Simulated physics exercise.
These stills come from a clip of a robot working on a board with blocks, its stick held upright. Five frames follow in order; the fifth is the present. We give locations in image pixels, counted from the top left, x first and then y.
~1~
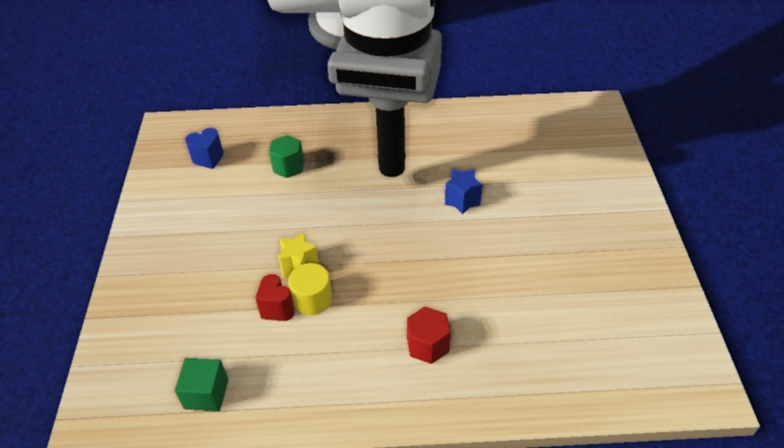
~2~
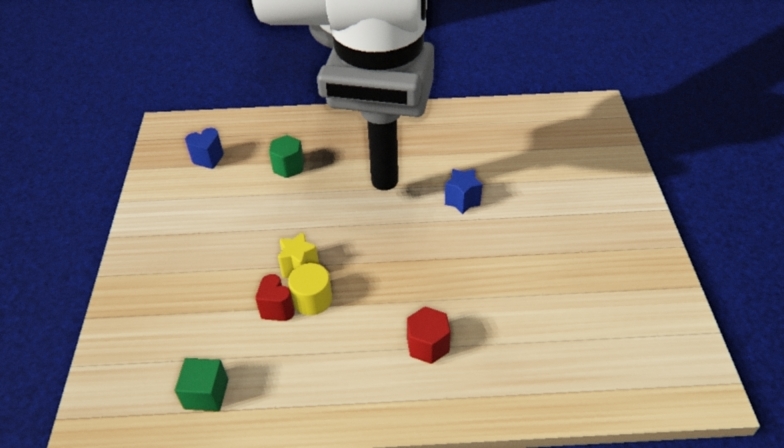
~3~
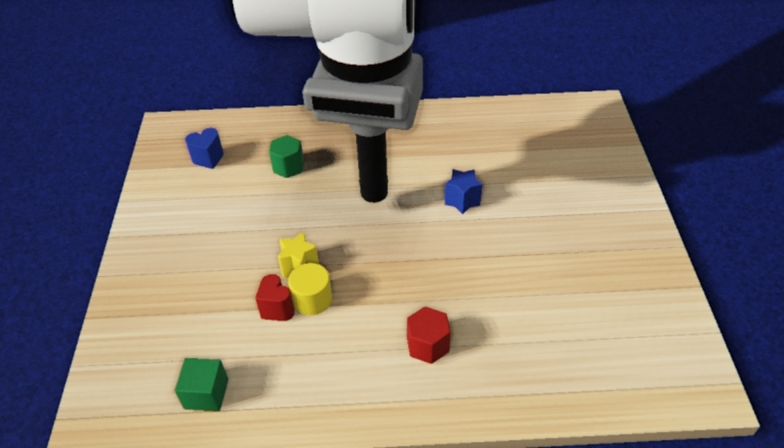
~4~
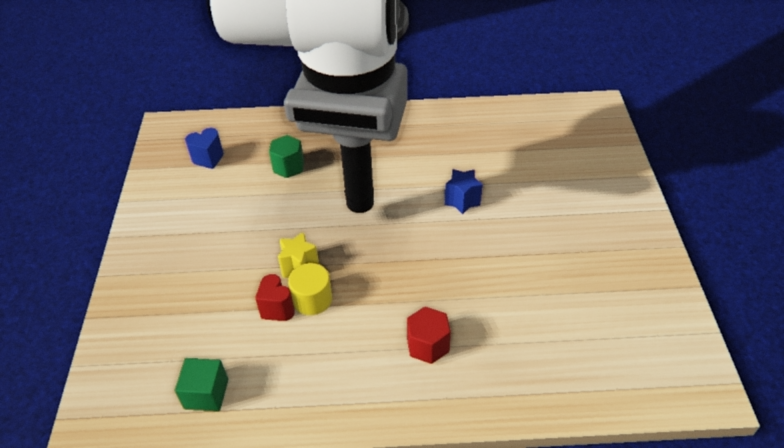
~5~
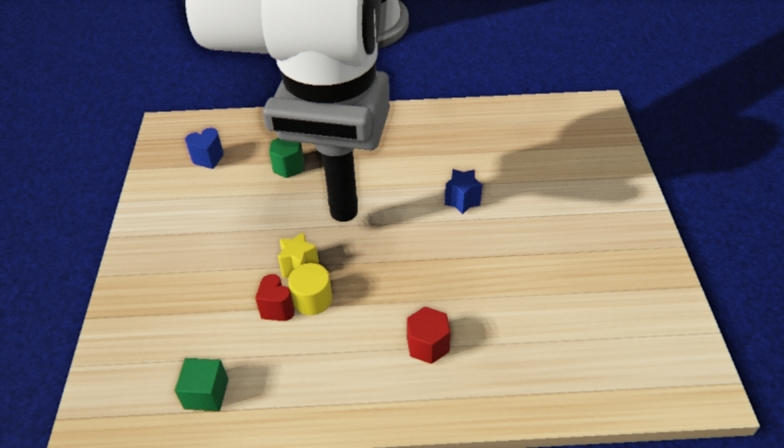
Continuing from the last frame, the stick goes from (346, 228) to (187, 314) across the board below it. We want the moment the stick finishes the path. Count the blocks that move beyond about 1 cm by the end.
It displaces two.
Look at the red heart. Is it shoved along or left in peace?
The answer is that it is displaced.
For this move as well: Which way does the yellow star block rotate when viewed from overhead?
The turn is anti-clockwise.
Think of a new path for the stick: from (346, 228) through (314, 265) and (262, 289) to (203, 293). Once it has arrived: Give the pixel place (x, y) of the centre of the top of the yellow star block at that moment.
Roughly at (170, 289).
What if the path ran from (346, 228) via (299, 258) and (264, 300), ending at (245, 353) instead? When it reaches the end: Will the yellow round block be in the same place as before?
Yes, I think so.
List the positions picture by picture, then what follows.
In the first picture, stick tip (392, 169); block tops, red heart (272, 288); yellow star block (296, 247); yellow round block (309, 278).
In the second picture, stick (385, 182); blocks unchanged.
In the third picture, stick (374, 194); blocks unchanged.
In the fourth picture, stick (360, 204); blocks unchanged.
In the fifth picture, stick (344, 213); red heart (272, 288); yellow star block (296, 247); yellow round block (309, 278).
The first path, step by step. One third of the way, stick (294, 241); yellow star block (283, 257), turned 40° anticlockwise.
Two thirds of the way, stick (238, 270); red heart (266, 309), turned 70° anticlockwise; yellow star block (247, 285), turned 80° anticlockwise.
At the end, stick (181, 299); red heart (266, 309), turned 70° anticlockwise; yellow star block (243, 287), turned 100° anticlockwise; yellow round block in place.
